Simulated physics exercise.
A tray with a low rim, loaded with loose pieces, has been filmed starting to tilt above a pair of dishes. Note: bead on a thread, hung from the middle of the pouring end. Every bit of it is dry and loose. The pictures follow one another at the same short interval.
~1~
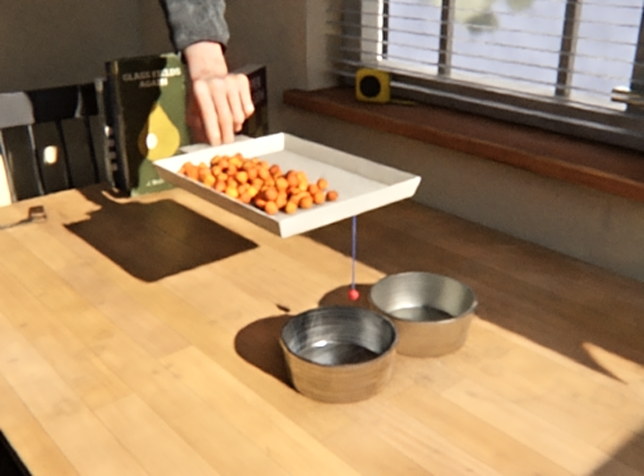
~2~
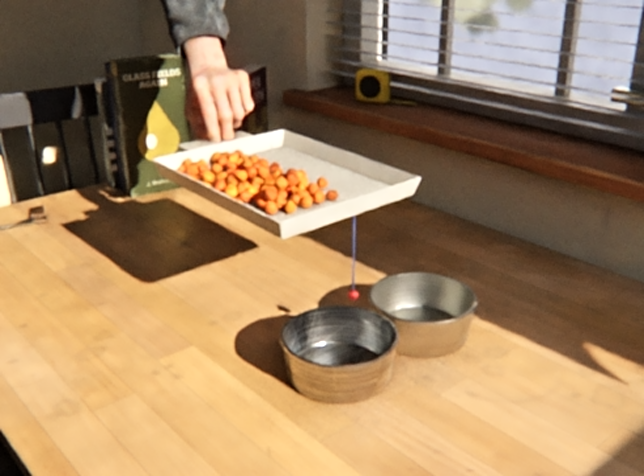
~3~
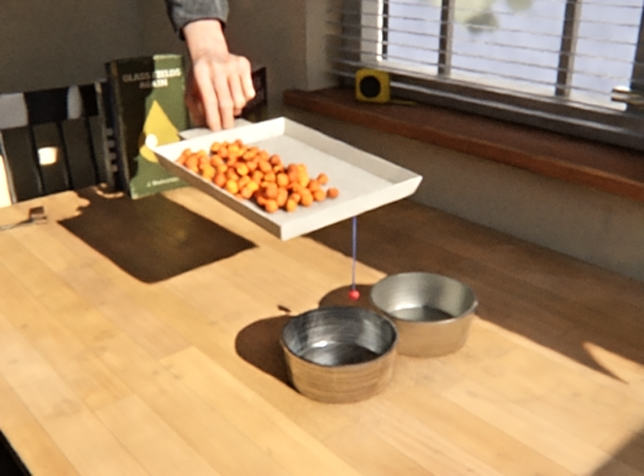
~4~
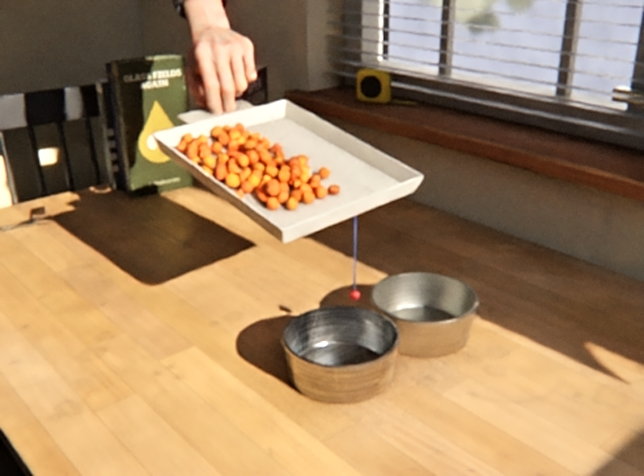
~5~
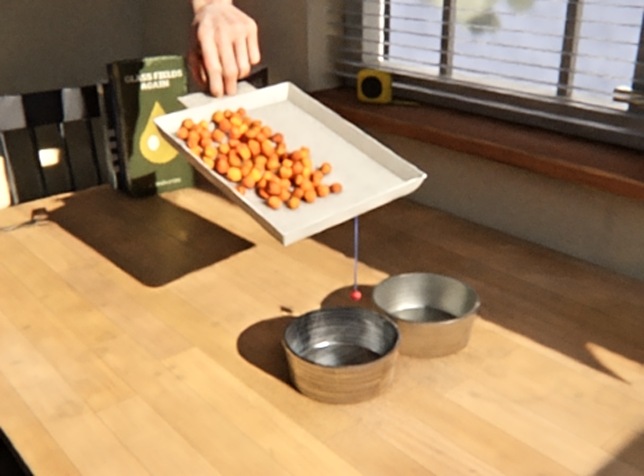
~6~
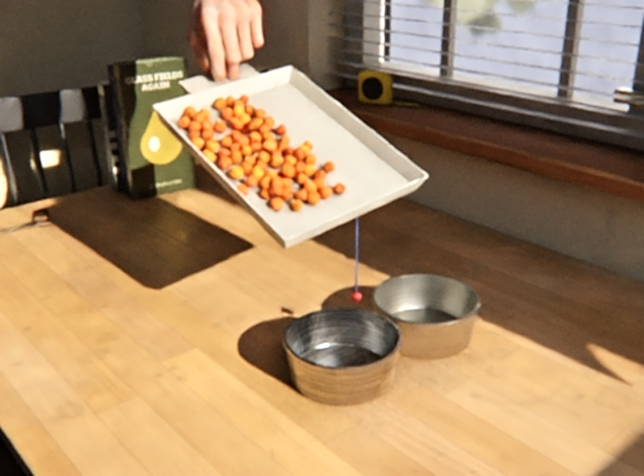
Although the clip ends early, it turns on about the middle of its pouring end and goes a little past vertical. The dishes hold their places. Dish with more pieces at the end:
Left.
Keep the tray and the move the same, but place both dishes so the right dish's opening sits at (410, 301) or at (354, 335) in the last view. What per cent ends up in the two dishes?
Try 1: Some 80 %; try 2: Some 80 %.
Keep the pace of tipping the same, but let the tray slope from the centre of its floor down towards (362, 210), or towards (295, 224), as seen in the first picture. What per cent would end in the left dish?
I'd say roughly 30 percent with the first slope, 60 percent with the other.
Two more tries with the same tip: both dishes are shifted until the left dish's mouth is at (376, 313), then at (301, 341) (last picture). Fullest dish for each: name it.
The dish to the left at the first, the dish to the left at the second.
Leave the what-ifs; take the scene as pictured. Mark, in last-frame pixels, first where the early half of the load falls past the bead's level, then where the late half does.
Near (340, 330) and later near (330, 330).
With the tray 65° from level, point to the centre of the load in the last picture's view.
The load is centred around (308, 194).
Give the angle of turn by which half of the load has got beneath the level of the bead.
It's turned some 110 degrees by then.
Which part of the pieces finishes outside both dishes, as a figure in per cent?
I'd put it at about 30 percent.
Soon after the last picture, tray tipped steeply; nearly all on the tray; a stray few in the left dish; a stray few in the air.
A little later, tray tipped past a quarter turn; about half on the tray; about a quarter in the left dish; a stray few outside both; about a quarter in the air.
Later still, tray tipped past a quarter turn; most in the left dish; a stray few in the right dish; about a quarter outside both.
At rest, tray tipped past a quarter turn; most in the left dish; a stray few in the right dish; about a quarter outside both.
